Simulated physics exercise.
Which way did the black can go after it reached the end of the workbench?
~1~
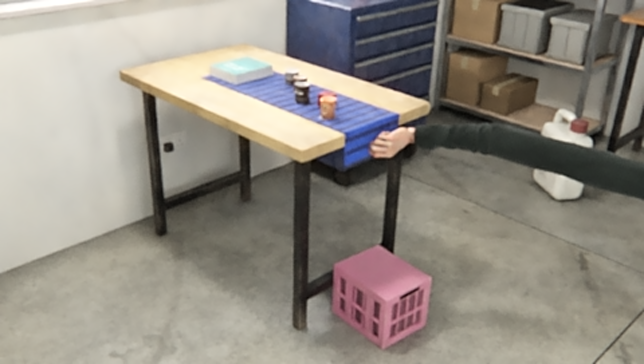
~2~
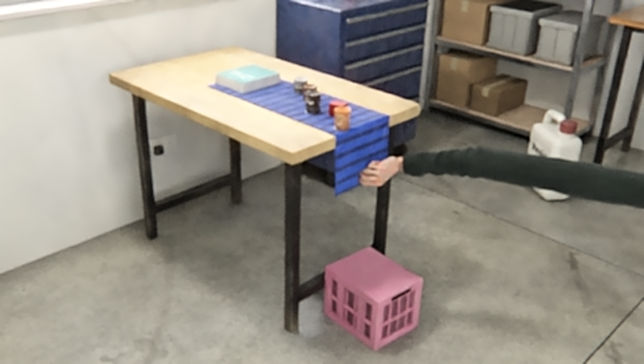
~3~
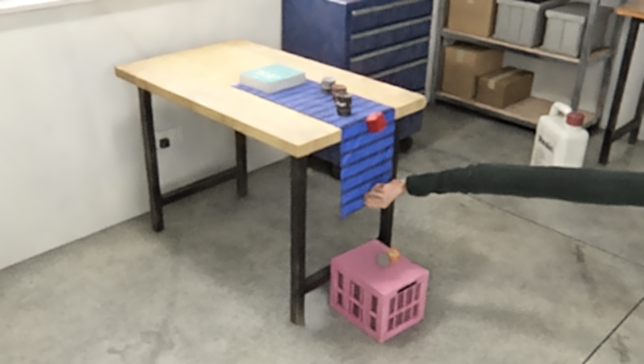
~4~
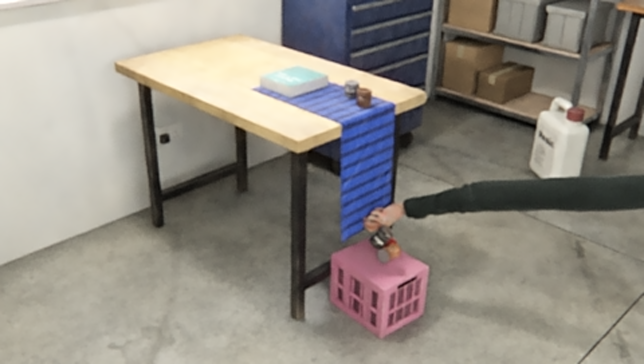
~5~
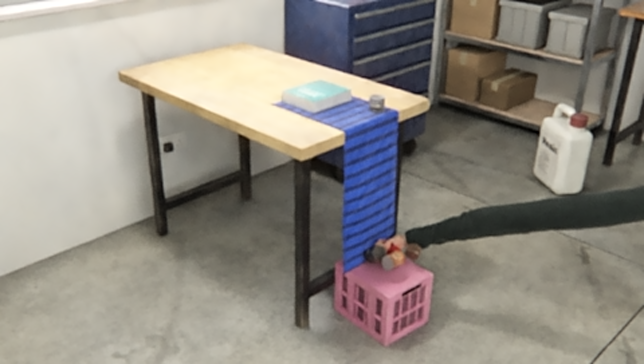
It went down, dropping over the end of the workbench to the pink crate below.
